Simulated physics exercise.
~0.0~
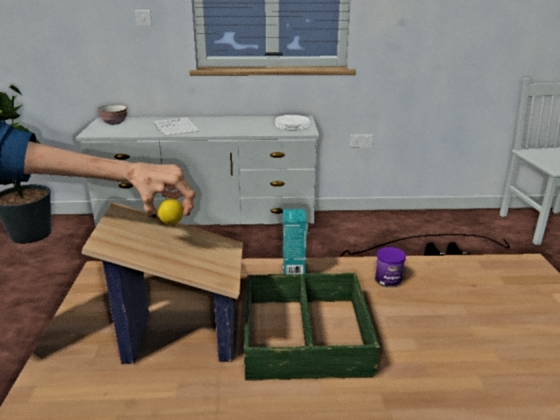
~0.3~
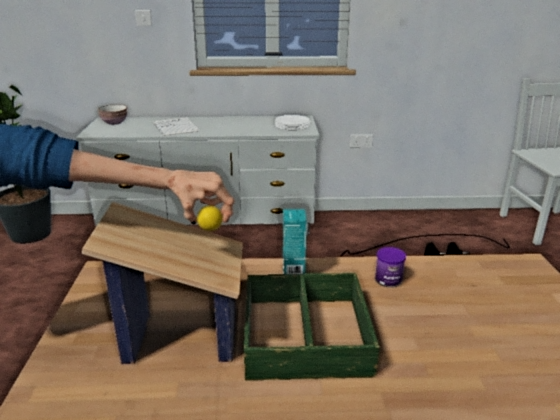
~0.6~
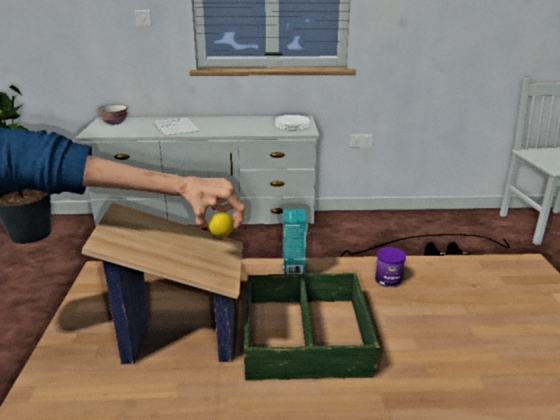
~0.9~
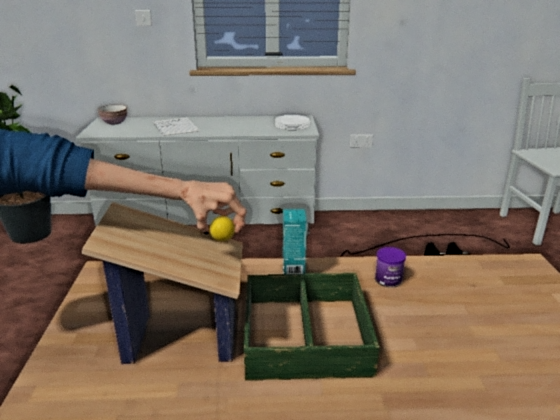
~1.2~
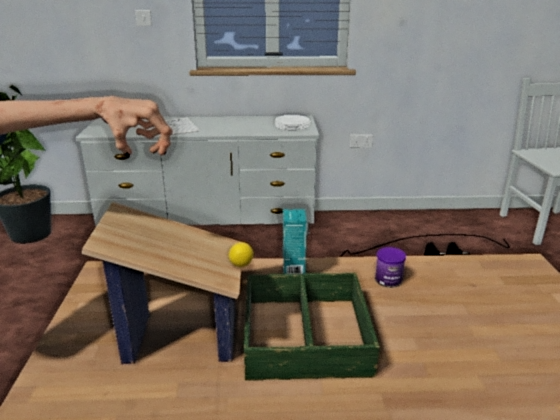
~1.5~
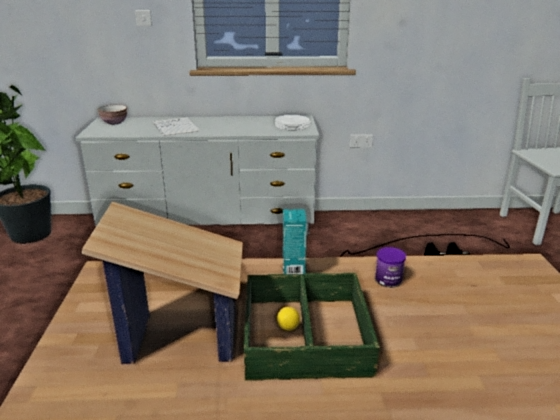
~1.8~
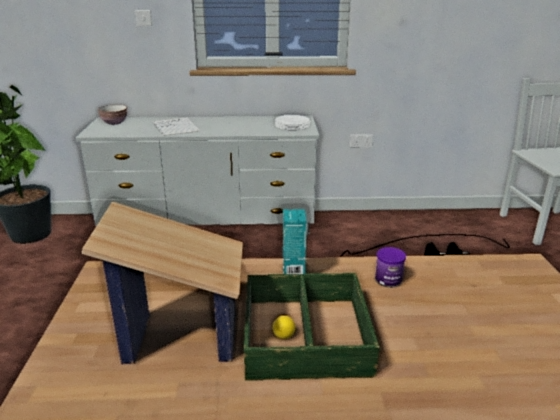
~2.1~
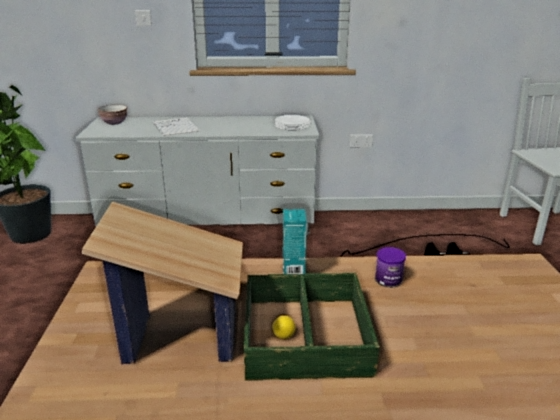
A hand releasing a yellow lemon low on a sloping board, the lemon dropping into the green tray's nearer bay and settling there.
